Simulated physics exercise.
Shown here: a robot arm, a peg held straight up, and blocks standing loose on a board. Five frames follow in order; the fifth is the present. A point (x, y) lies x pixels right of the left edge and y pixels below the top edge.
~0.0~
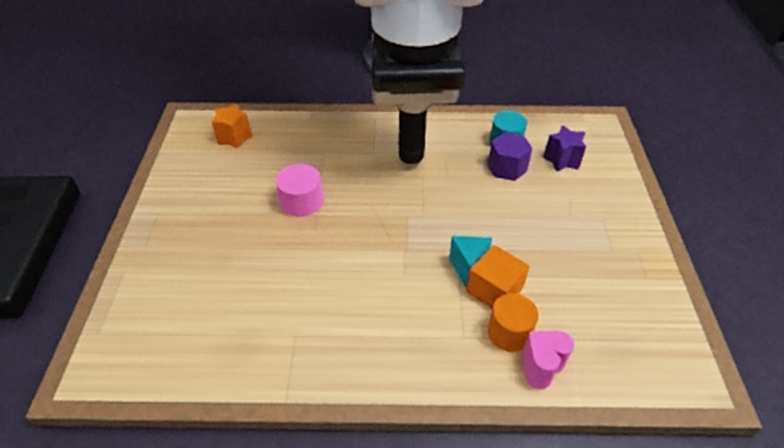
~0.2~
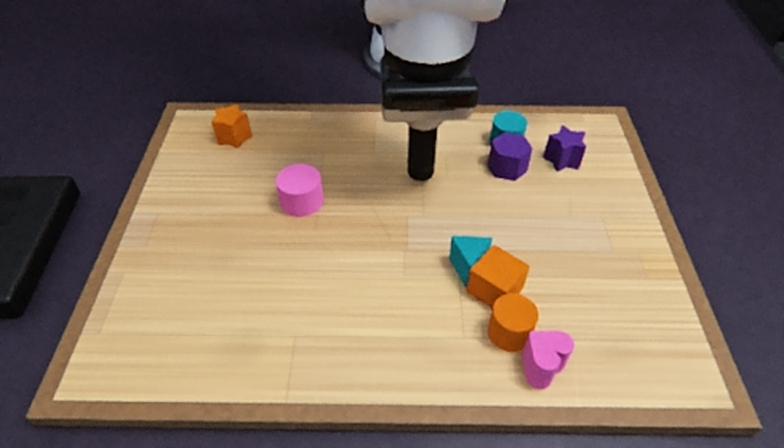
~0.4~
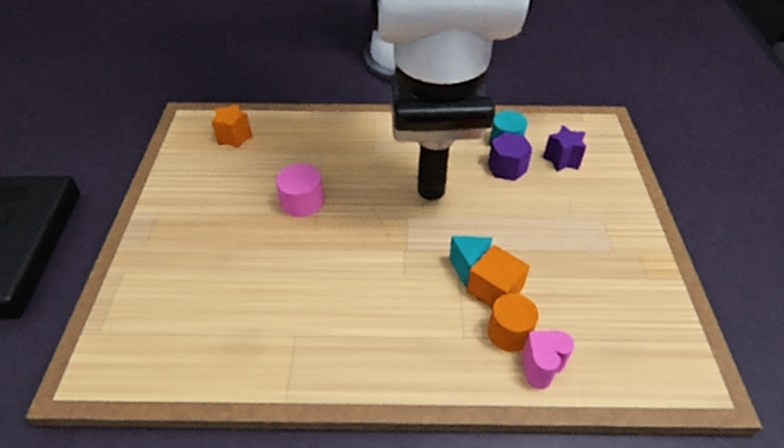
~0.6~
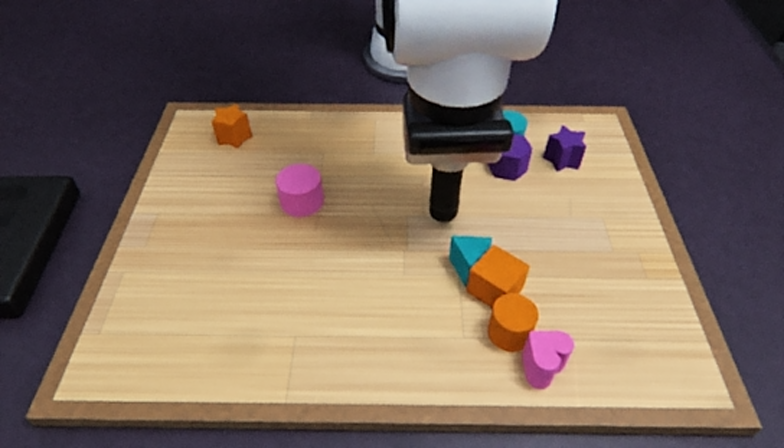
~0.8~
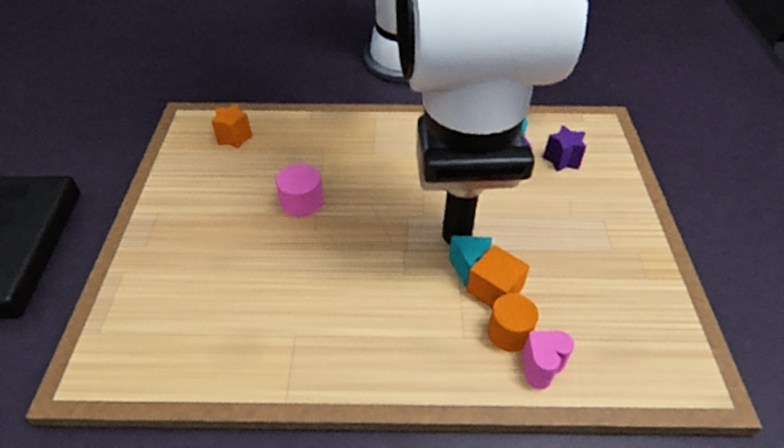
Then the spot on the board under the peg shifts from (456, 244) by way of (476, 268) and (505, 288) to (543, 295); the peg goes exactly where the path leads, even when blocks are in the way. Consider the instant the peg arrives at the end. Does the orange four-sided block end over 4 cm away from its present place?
Final answer: Yes.
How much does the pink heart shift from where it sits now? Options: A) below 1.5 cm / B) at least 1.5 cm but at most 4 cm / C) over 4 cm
I'll go with A - below 1.5 cm.
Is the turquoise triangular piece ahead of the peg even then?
Going by the path, no.
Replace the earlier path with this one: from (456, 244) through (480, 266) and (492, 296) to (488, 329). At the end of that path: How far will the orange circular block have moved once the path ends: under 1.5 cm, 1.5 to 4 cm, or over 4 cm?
The answer is 1.5 to 4 cm.
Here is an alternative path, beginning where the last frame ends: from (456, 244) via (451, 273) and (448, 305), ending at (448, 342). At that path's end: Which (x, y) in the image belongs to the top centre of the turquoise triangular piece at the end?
I predict (484, 327).
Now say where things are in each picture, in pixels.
Lower end of the peg at (411, 156), tops of blocks, turquoise triangular piece at (472, 246), orange four-sided block at (500, 267), orange circular block at (516, 312), pink heart at (550, 347), in the first picture.
Peg at (421, 173), blocks as before, in the second picture.
Peg at (431, 191), blocks as before, in the third picture.
Peg at (443, 212), blocks as before, in the fourth picture.
Peg at (457, 236), turquoise triangular piece at (472, 246), orange four-sided block at (500, 267), orange circular block at (516, 312), pink heart at (550, 347), in the fifth picture.
What follows on the original path. One third of the way, peg at (477, 261); turquoise triangular piece at (468, 269); orange four-sided block at (508, 272); orange circular block at (518, 316).
Two thirds of the way, peg at (507, 281); turquoise triangular piece at (471, 275), turned 25° clockwise; orange four-sided block at (542, 289); orange circular block at (521, 320); pink heart at (552, 352), turned 20° anticlockwise.
At the end, peg at (545, 289); turquoise triangular piece at (471, 275), turned 25° clockwise; orange four-sided block at (570, 305), turned 35° clockwise; orange circular block at (521, 320); pink heart at (552, 352), turned 20° anticlockwise.
